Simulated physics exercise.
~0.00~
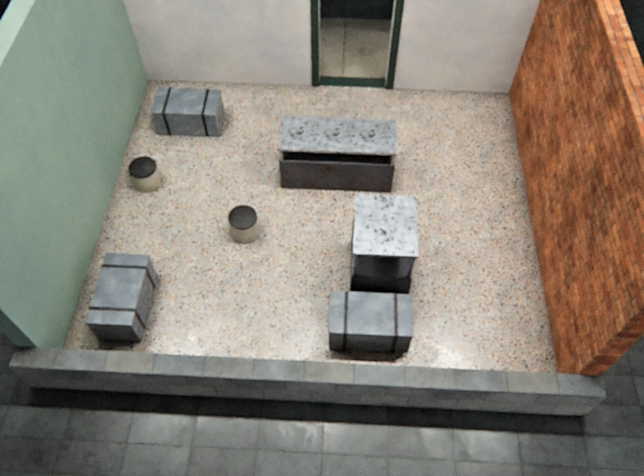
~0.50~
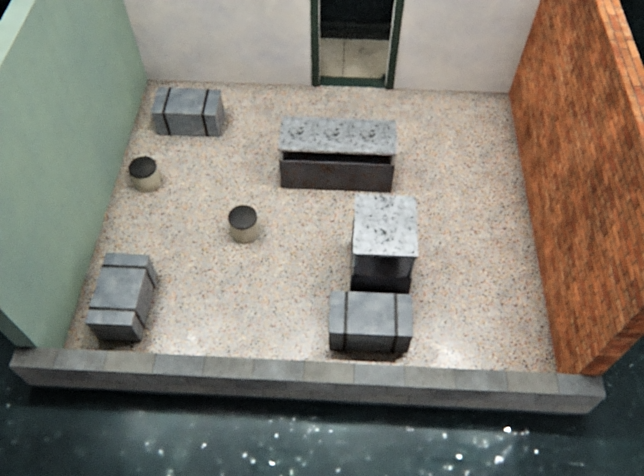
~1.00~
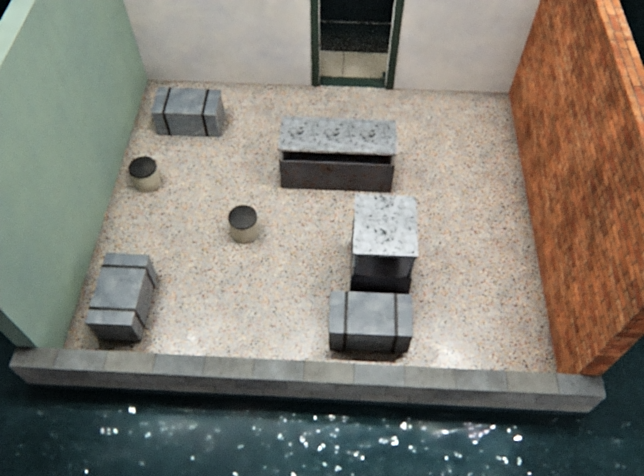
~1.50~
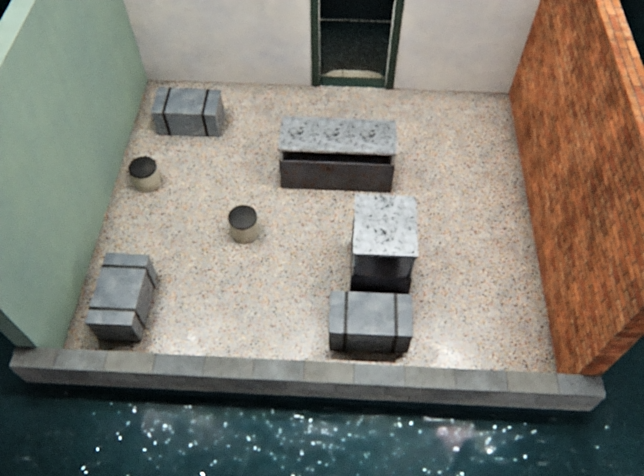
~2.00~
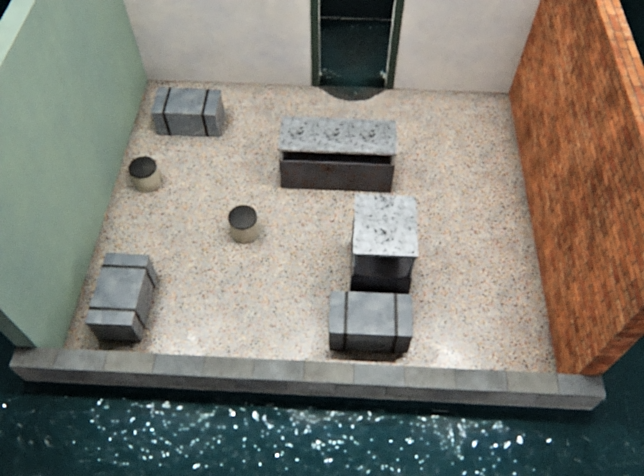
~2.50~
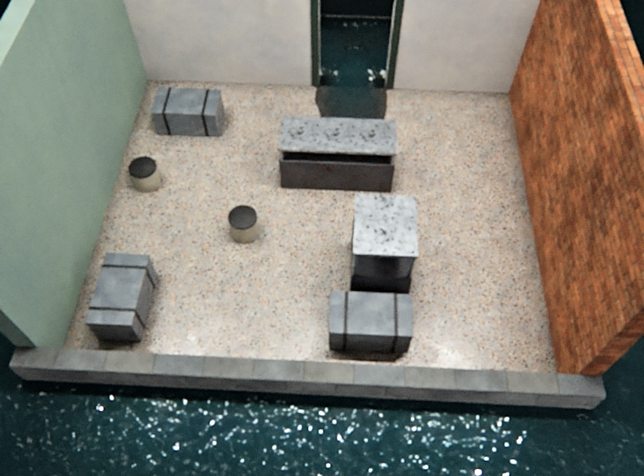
Small shop seen from above, dark water rising outside and starting to spread through the back doorway, trunks and stools staying still.
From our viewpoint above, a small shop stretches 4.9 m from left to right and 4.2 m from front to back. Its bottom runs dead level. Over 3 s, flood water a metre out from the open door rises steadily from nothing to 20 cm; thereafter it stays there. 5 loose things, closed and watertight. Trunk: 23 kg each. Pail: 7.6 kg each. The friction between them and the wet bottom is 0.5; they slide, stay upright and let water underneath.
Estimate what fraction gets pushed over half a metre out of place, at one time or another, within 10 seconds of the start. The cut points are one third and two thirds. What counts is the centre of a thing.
Going by this, the fraction will be in the lowest third.
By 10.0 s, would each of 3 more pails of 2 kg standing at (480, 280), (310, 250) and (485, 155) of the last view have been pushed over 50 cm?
Well, it goes above, below, above.
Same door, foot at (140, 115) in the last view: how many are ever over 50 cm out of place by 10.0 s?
That gives 1 of them.
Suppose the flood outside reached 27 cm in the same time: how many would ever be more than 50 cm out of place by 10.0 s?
The answer would then be 2.
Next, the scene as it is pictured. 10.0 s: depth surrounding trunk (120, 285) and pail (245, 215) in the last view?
First roughly 4 cm, second roughly 1 cm.
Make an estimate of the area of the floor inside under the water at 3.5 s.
Roughly 3.0 m2.
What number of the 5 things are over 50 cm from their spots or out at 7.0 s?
By then 0.
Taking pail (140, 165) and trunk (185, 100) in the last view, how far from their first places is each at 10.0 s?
One is off by 0 cm, the other by 30 cm, in the order asked.
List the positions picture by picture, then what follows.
In the first frame, a trunk at (371, 313) rests on the ground; a trunk at (186, 101) rests on the ground; 0.0 m2 under water; 0 of 5 have shifted.
In the second frame, a trunk at (371, 313), on the bottom; a trunk at (186, 101) rests on the ground; water covers 0.0 m2; 0 of 5 have shifted.
In the third frame, a trunk at (371, 313), on the bottom; a trunk at (186, 101), on the bottom; water covers 0.0 m2; 0 of 5 have shifted.
In the fourth frame, a trunk at (371, 313), on the bottom; a trunk at (186, 101), on the bottom; water covers 0.0 m2; 0 of 5 have shifted.
In the fifth frame, a trunk at (371, 313) rests on the ground; a trunk at (186, 101), on the bottom; 0.1 m2 under water; 0 of 5 have shifted.
In the sixth frame, a trunk at (371, 313) rests on the ground; a trunk at (186, 101), on the bottom; water covers 0.7 m2; 0 of 5 have shifted.
After 3.5 s 0 of 5 are over 50 cm from their spots; 0 afloat.
After 4.5 s 0 of 5 are over 50 cm from their spots; 0 afloat.
After 7.0 s 0 of 5 are over 50 cm from their spots; 0 afloat.
After 10.0 s 0 of 5 are over 50 cm from their spots, and 0 have been at some point; 1 afloat.
